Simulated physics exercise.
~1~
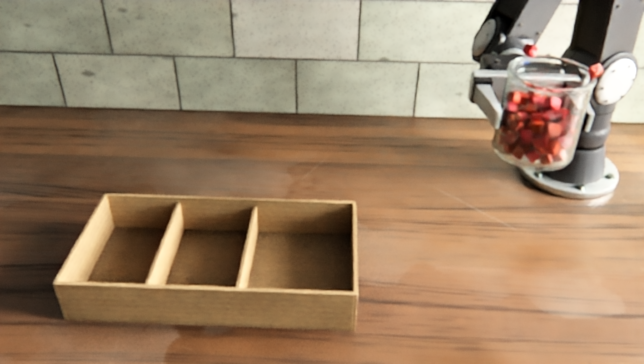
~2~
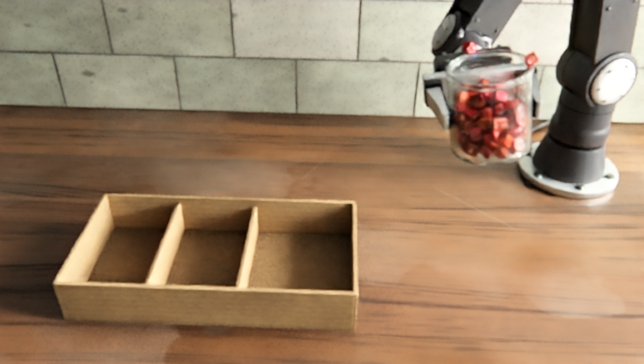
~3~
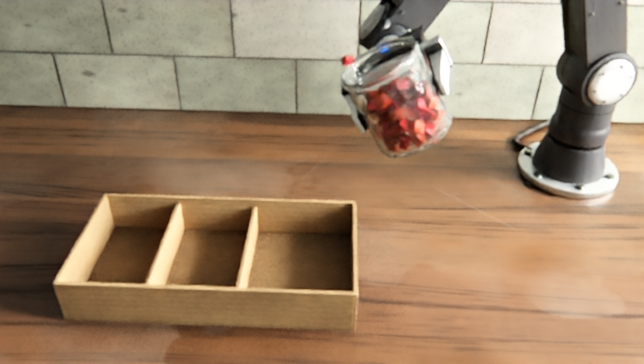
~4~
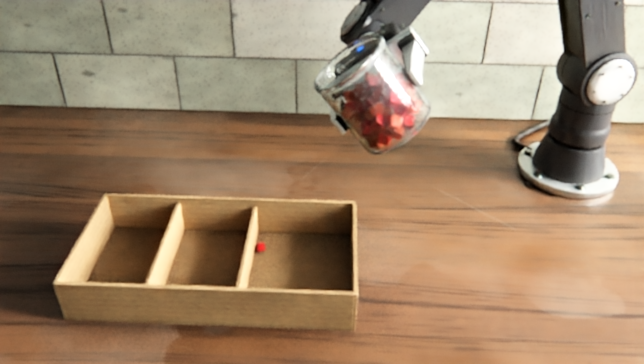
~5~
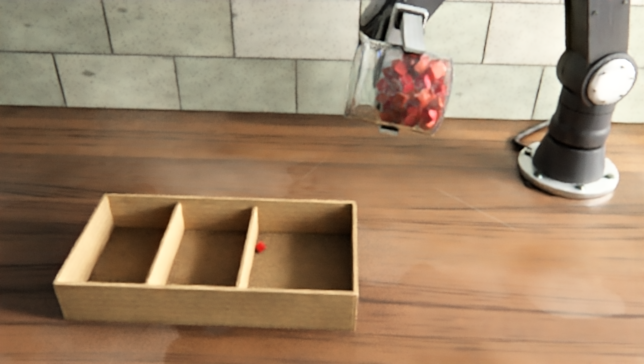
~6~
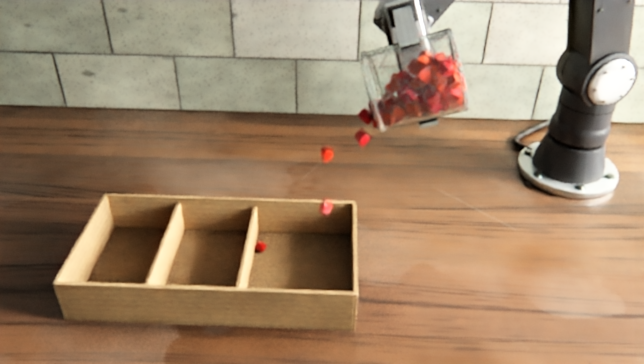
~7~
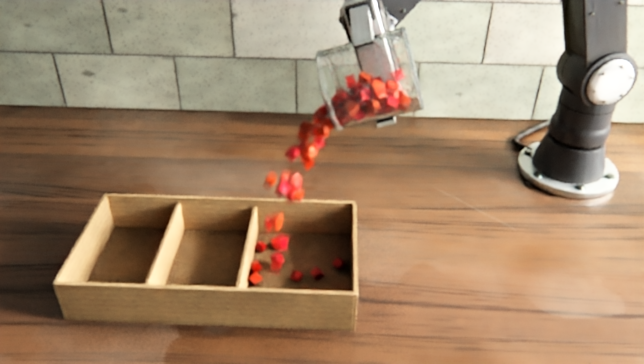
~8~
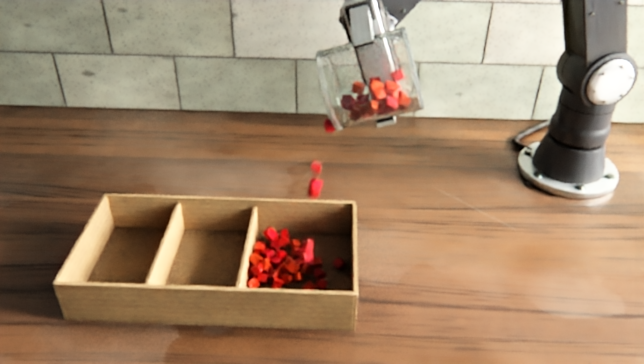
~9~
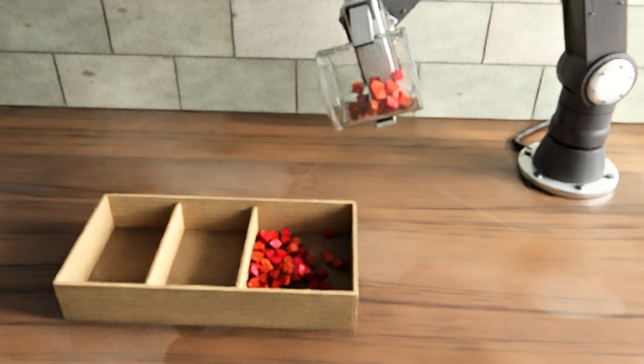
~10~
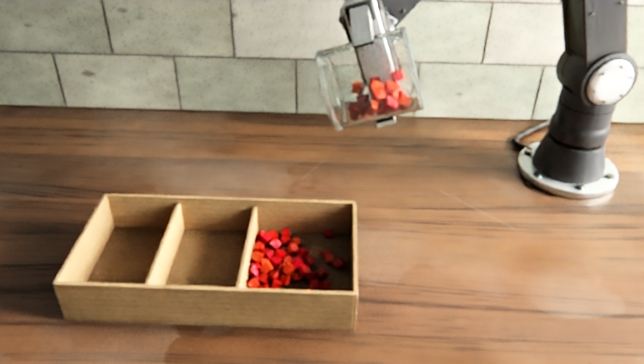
To begin with, a robot arm holds a clear beaker of small red pieces upright, high at the right of a wooden table where a three-part box stands at the left. The arm carries the beaker leftward while leaning it, and a single red piece lands in the box's right-hand part. It then draws back a little to the right, tipping the beaker further until more pieces tumble out. Moving left again, it pours a stream into that same part, where a pile forms. Finally the arm stops, with some pieces still in the tilted beaker and the other two parts empty.
